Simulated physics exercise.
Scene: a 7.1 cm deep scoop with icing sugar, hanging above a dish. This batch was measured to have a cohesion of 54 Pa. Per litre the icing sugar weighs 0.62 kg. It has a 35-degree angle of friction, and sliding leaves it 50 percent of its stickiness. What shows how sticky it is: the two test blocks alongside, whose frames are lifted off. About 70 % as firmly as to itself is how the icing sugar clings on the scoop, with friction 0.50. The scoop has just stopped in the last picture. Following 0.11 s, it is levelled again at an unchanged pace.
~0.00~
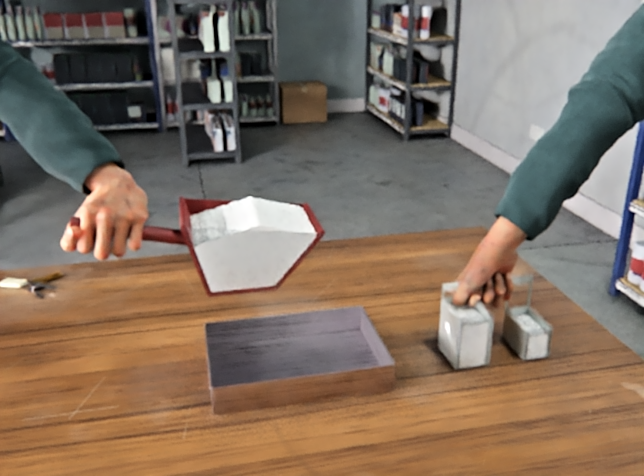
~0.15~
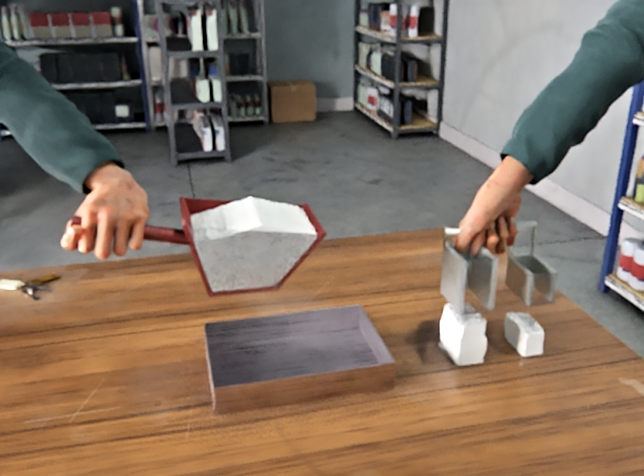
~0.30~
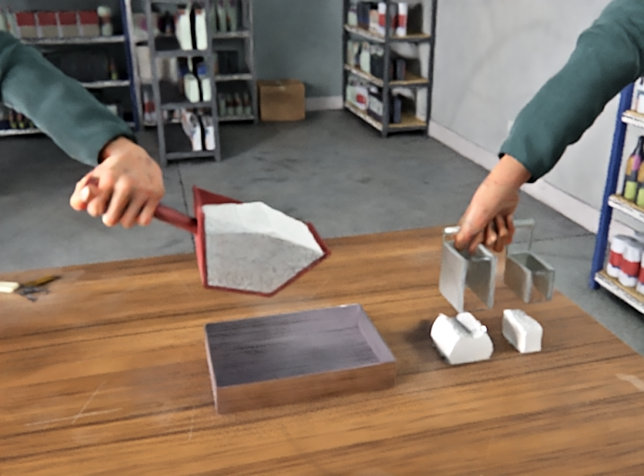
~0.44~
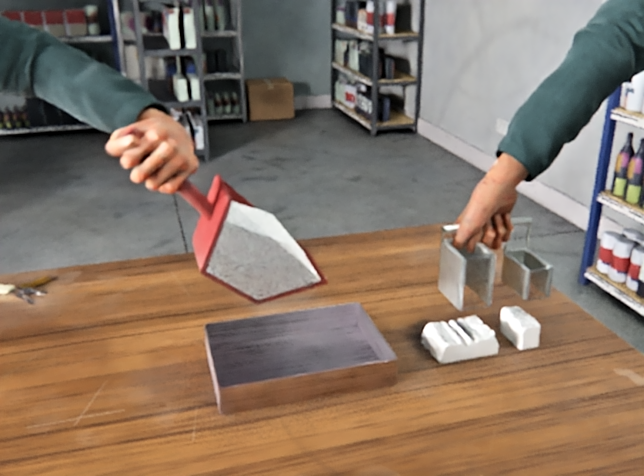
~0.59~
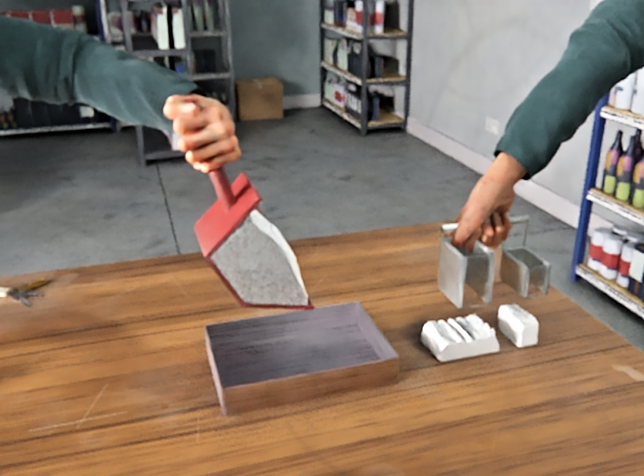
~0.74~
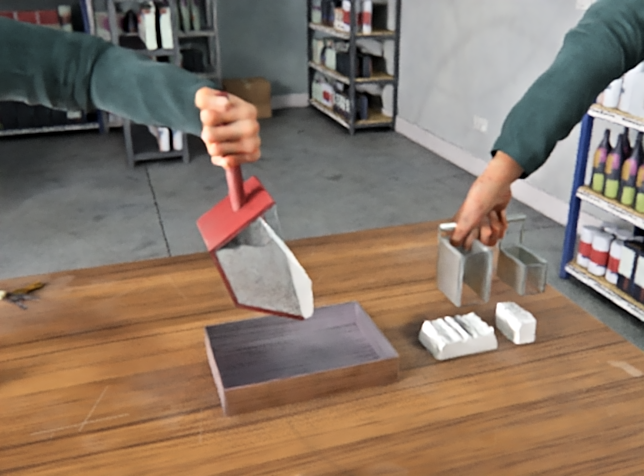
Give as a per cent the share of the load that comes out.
Close to 47 % of the load comes out.
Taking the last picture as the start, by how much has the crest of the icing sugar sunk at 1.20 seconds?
Around 3.0 cm.
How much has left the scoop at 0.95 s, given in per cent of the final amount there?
I'd say near 90 per cent.
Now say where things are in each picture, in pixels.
The first picture shows lip at (321, 232), tilt 0 degrees; crest of the icing sugar at (263, 226); block heights 7.5 cm, 4.1 cm (left to right).
The second picture shows lip at (322, 232), tilt 1 degrees; crest of the icing sugar at (254, 227); block heights 6.9 cm, 4.0 cm (left to right).
The third picture shows lip at (328, 252), tilt 16 degrees; crest of the icing sugar at (225, 234); block heights 5.0 cm, 4.0 cm (left to right).
The fourth picture shows lip at (325, 280), tilt 39 degrees; crest of the icing sugar at (225, 225); block heights 3.5 cm, 4.0 cm (left to right).
The fifth picture shows lip at (313, 306), tilt 61 degrees; crest of the icing sugar at (252, 222); block heights 3.4 cm, 4.0 cm (left to right).
The sixth picture shows lip at (304, 316), tilt 71 degrees; crest of the icing sugar at (272, 241); block heights 3.3 cm, 4.0 cm (left to right).
After 0.95 s, the scoop is at 66 degrees and 41 % has left it.
After 1.20 s, the scoop is at 30 degrees and 47 % has left it.
After 1.45 s, the scoop is at 1 degrees and 47 % has left it.
After 1.69 s, the scoop is at 0 degrees and 47 % has left it.
After 1.80 s, the scoop is at 0 degrees and 47 % has left it.
